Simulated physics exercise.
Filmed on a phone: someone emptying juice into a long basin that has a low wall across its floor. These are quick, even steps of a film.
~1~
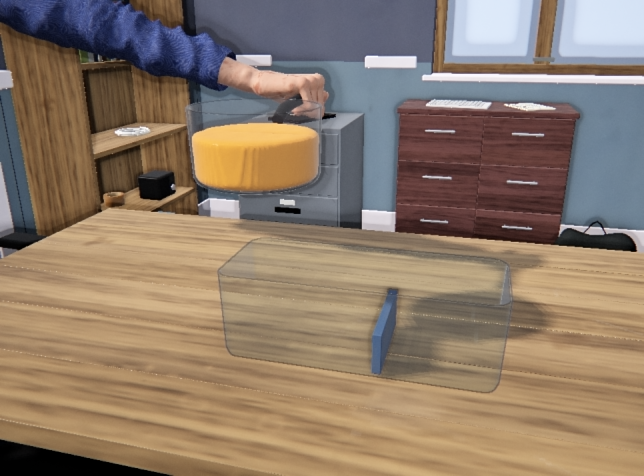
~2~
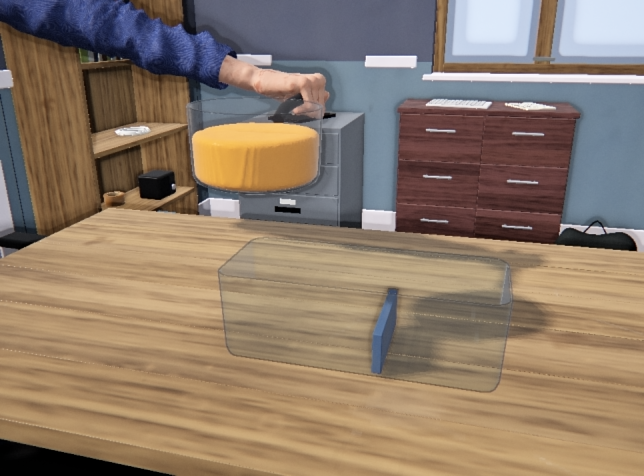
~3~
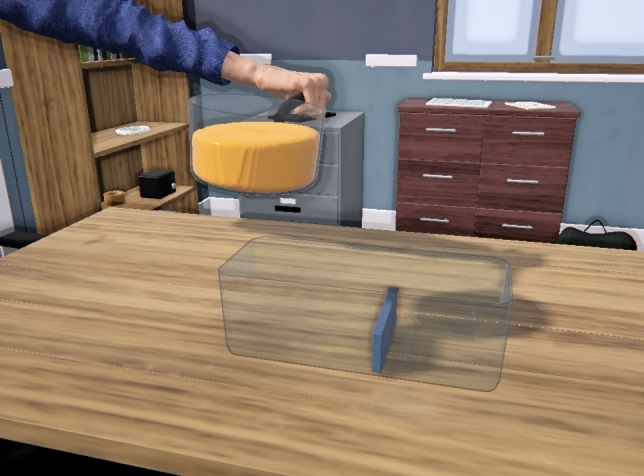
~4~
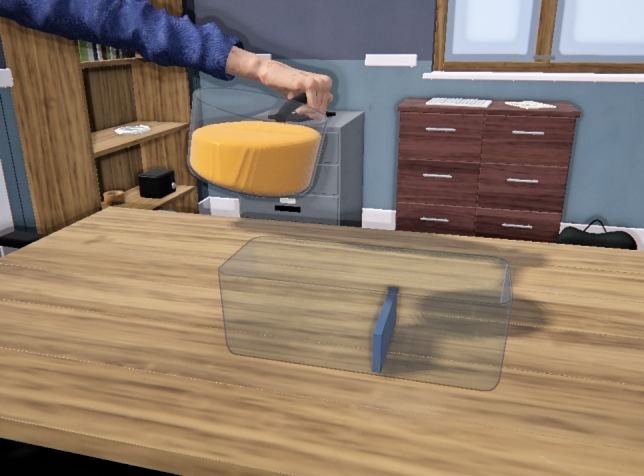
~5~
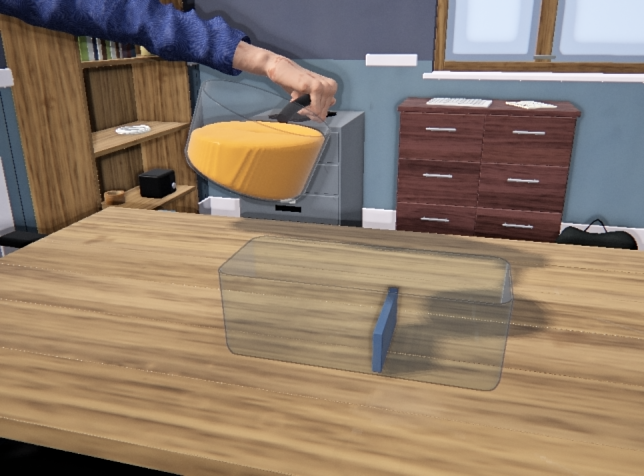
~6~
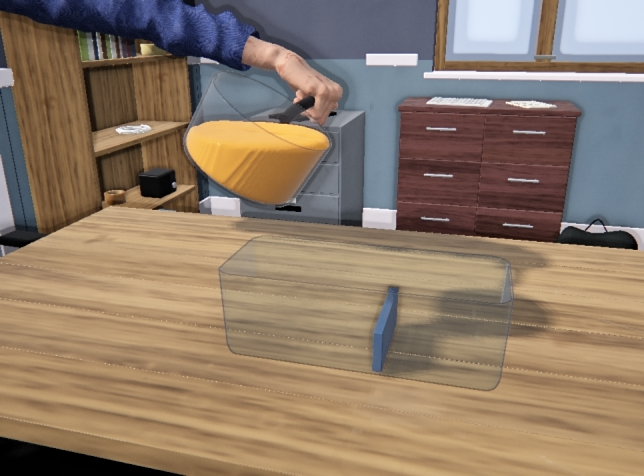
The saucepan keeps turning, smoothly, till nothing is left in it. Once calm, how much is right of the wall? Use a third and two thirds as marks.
The share right of the wall is under a third.
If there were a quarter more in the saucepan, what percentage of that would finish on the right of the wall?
It comes to 25 per cent or so.
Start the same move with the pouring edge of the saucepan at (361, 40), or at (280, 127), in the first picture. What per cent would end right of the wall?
The first gives 70 %, the second 10 %.
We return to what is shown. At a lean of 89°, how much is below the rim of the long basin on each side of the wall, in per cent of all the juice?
The left part 20 per cent, the right part 0.
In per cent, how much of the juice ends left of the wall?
About 80 per cent.
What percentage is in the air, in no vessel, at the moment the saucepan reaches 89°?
Close to 40 per cent.
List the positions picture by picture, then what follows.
Tilt 0°; pouring edge (318, 109); surface from (200, 131) to (318, 136); the long basin's rim runs from (236, 256) to (510, 283); the wall's top is at (386, 312), in the first picture.
Tilt 1°; pouring edge (320, 111); surface from (201, 130) to (318, 136), in the second picture.
Tilt 6°; pouring edge (322, 115); surface from (201, 129) to (319, 136), in the third picture.
Tilt 13°; pouring edge (325, 124); surface from (201, 128) to (321, 137), in the fourth picture.
Tilt 22°; pouring edge (327, 136); surface from (200, 128) to (324, 139), in the fifth picture.
Tilt 33°; pouring edge (327, 150); surface from (198, 126) to (324, 139), in the sixth picture.
A moment on, the saucepan is tipped on its side and 40 per cent is still to pour, 19 is left of the wall and 1 right of it.
Next, the saucepan is tipped right over and 10 per cent is still to pour, 73 is left of the wall and 6 right of it.
Then the saucepan is tipped right over and 1 per cent is still to pour, 80 is left of the wall and 9 right of it.
Later the saucepan is tipped right over and 0 per cent is still to pour, 82 is left of the wall and 9 right of it.
In the end 82 per cent lies left of the wall, 9 right of it and 8 outside.
